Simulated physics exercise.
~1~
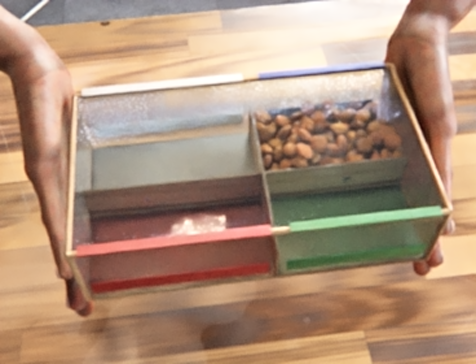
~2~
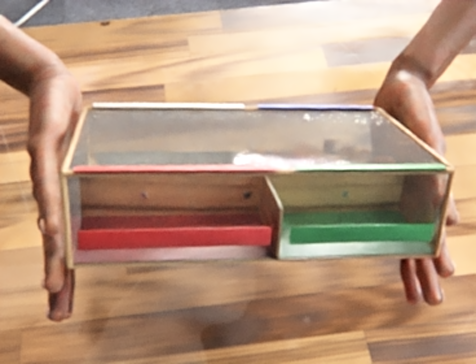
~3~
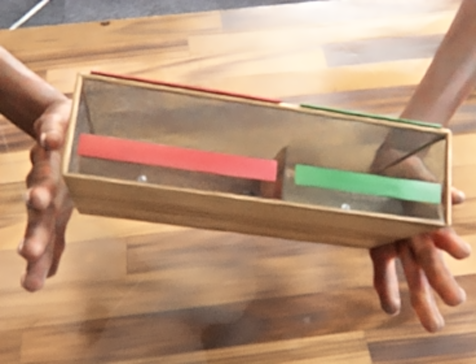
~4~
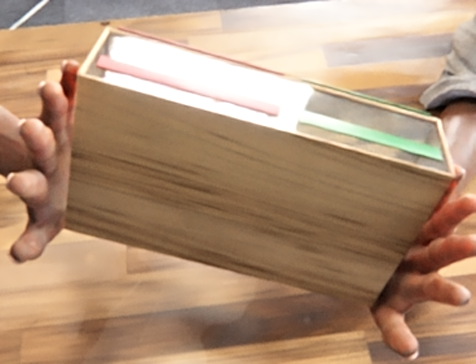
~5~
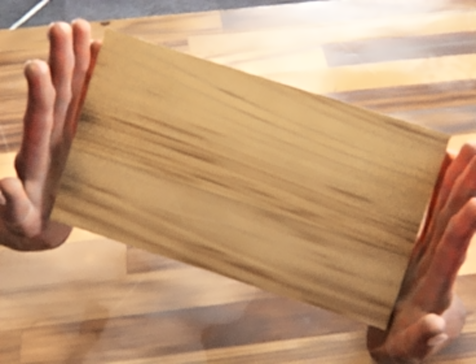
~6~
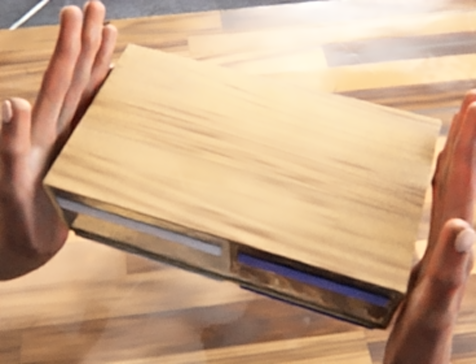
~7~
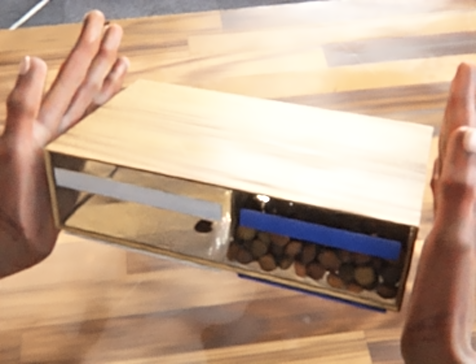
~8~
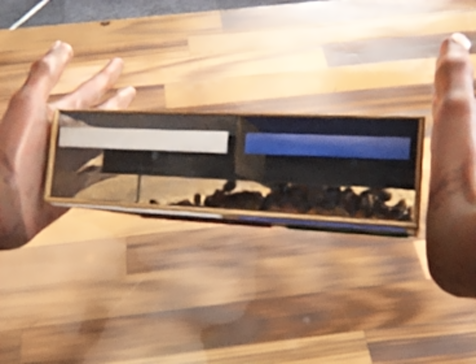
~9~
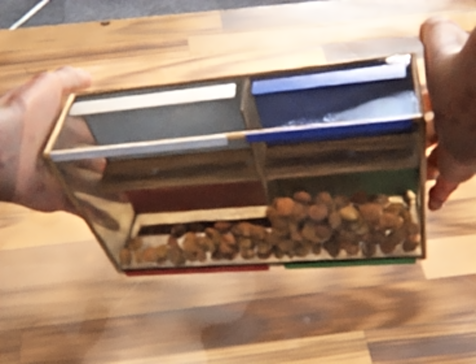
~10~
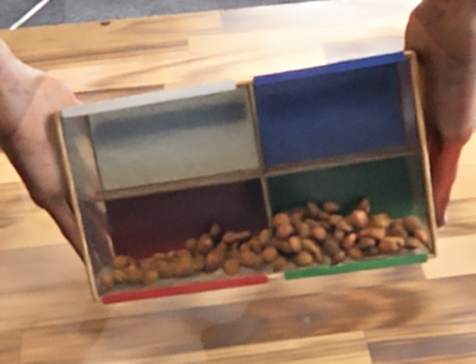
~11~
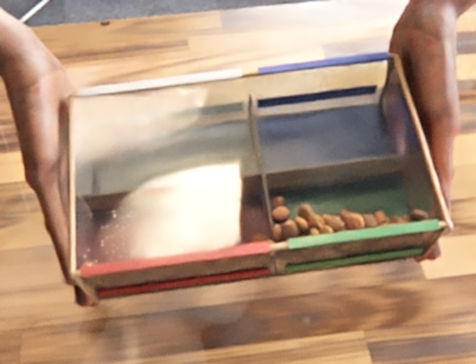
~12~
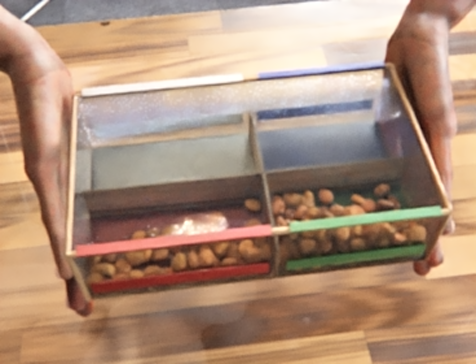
Above a striped wooden surface, seen from a high, steady view, two hands hold a shallow wooden box with a clear lid. Its four compartments are marked white at back left, blue at back right, red at front left and green at front right, with brown kibble heaped in the blue one. The hands tip the box until its front faces up, then its plain wooden underside shows. It keeps turning over, and kibble appears behind the blue strip, then tumbles along the red and green side. Finally the box rests upright, kibble lying mostly in green, the rest in red, with white and blue empty.
